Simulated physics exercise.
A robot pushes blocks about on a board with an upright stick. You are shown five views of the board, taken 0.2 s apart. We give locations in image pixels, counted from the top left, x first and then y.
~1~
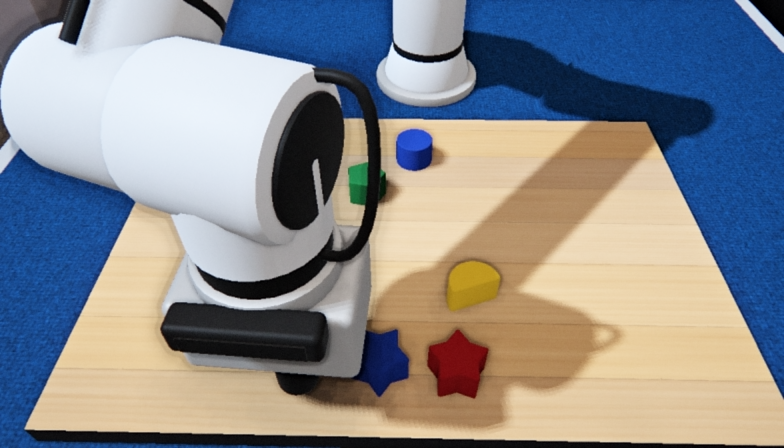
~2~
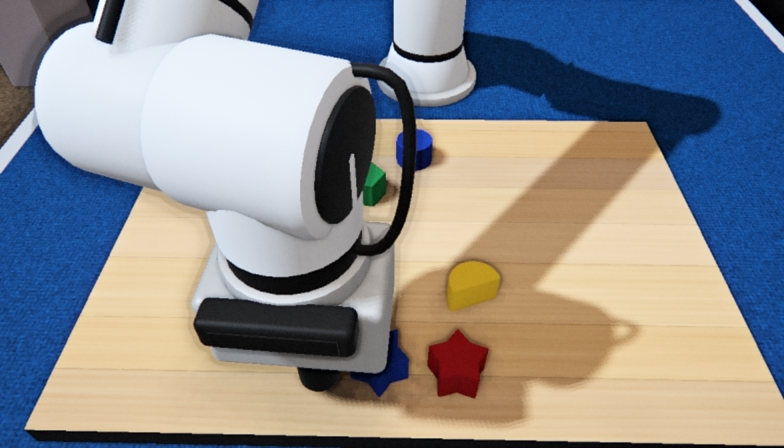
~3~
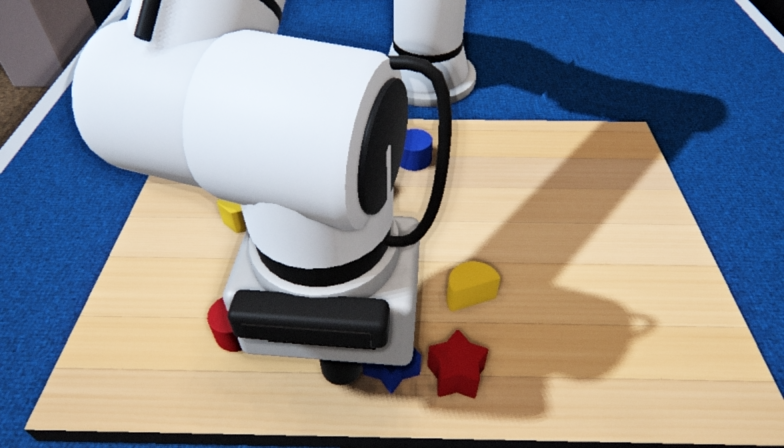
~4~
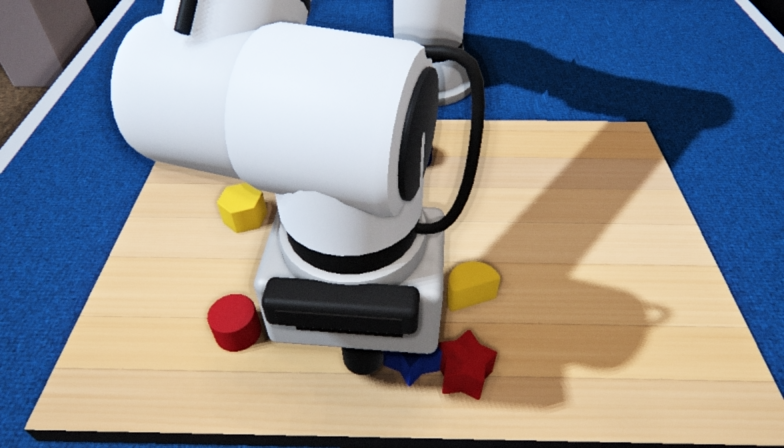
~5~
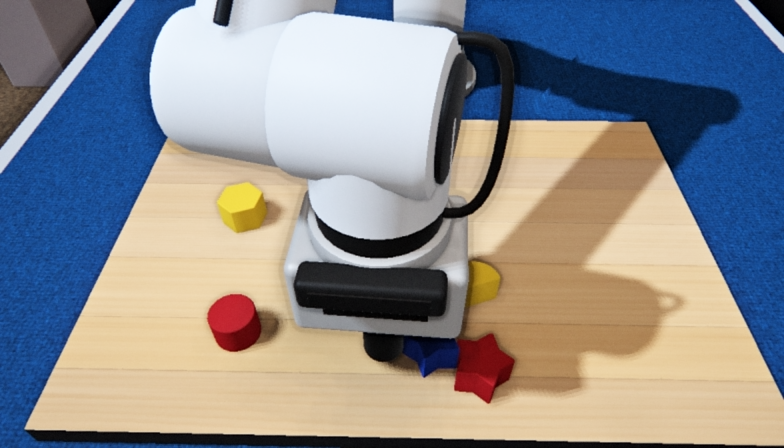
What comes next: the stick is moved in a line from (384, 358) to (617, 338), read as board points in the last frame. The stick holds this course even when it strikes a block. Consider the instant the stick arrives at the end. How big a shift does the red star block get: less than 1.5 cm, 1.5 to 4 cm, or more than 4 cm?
The block winds up beyond 4 cm from where it is now.
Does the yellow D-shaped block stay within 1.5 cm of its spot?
Yes, that is what happens.
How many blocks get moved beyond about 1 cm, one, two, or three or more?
Blocks that move over 1 cm: Two.
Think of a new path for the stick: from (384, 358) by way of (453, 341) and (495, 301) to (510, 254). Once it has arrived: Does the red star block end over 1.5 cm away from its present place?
Going by the path, yes.
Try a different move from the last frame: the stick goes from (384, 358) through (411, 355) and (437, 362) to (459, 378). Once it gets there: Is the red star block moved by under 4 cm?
I believe so.
What follows on the original path. One third of the way, stick at (466, 340); blue star block at (504, 321), turned 20° clockwise; red star block at (523, 365), turned 80° clockwise.
Two thirds of the way, stick at (545, 333); blue star block at (581, 311); red star block at (542, 372).
At the end, stick at (623, 327); blue star block at (647, 296); yellow D-shaped block not moved; red star block at (542, 372), turned 125° clockwise.
